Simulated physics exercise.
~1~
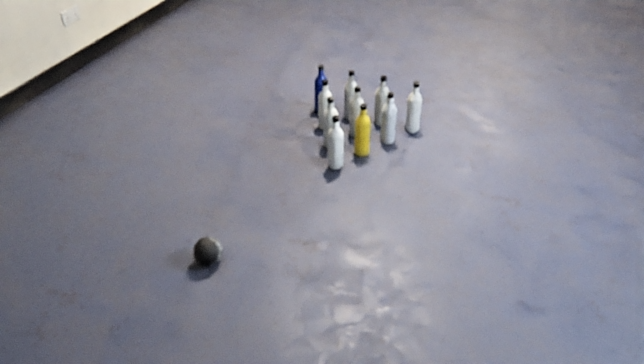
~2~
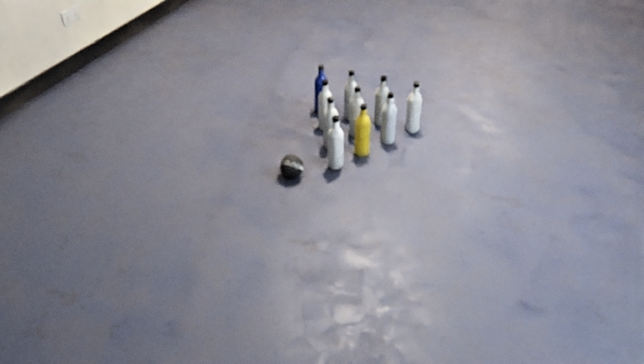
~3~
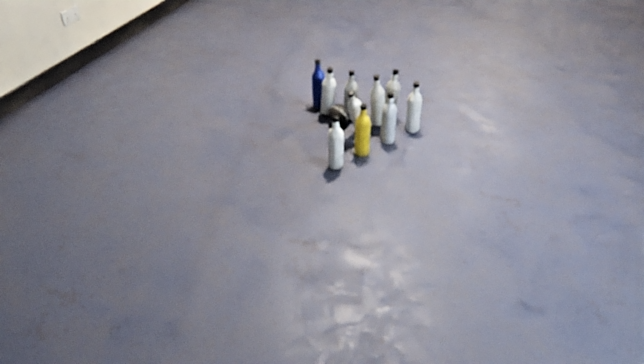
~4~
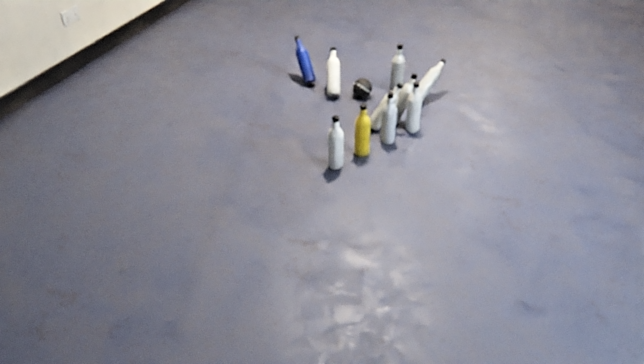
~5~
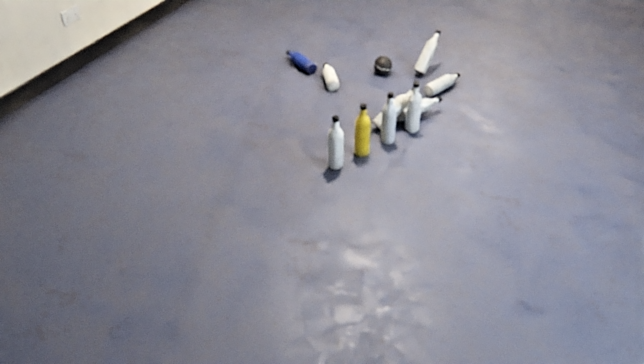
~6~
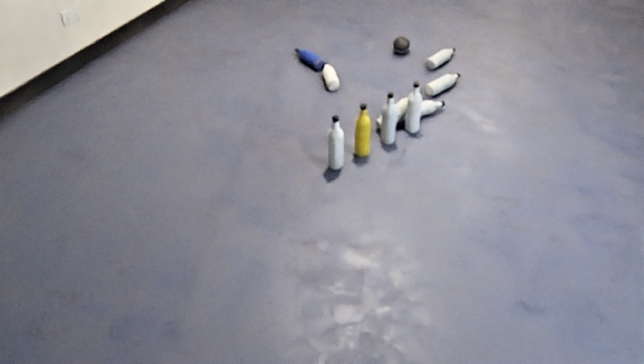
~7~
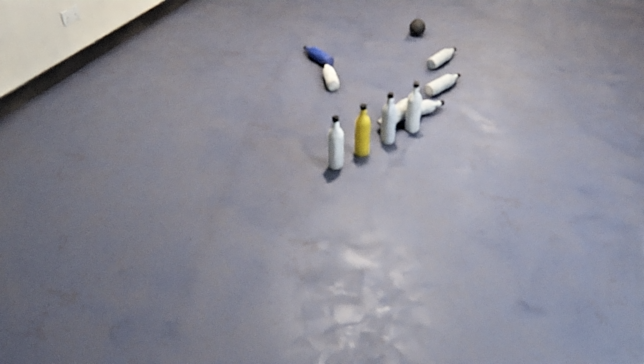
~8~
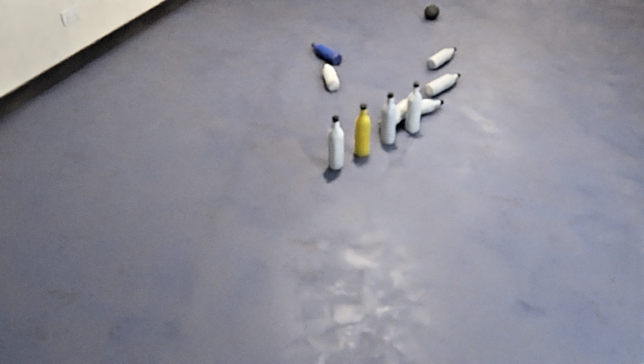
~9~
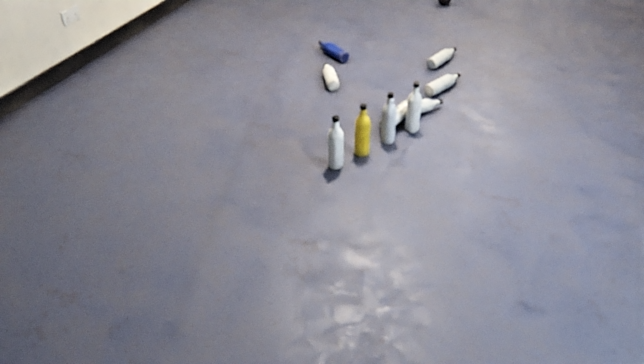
Ten capped bottles standing in a wedge as a dark ball rolls in, topples six including the blue, and rolls away behind.
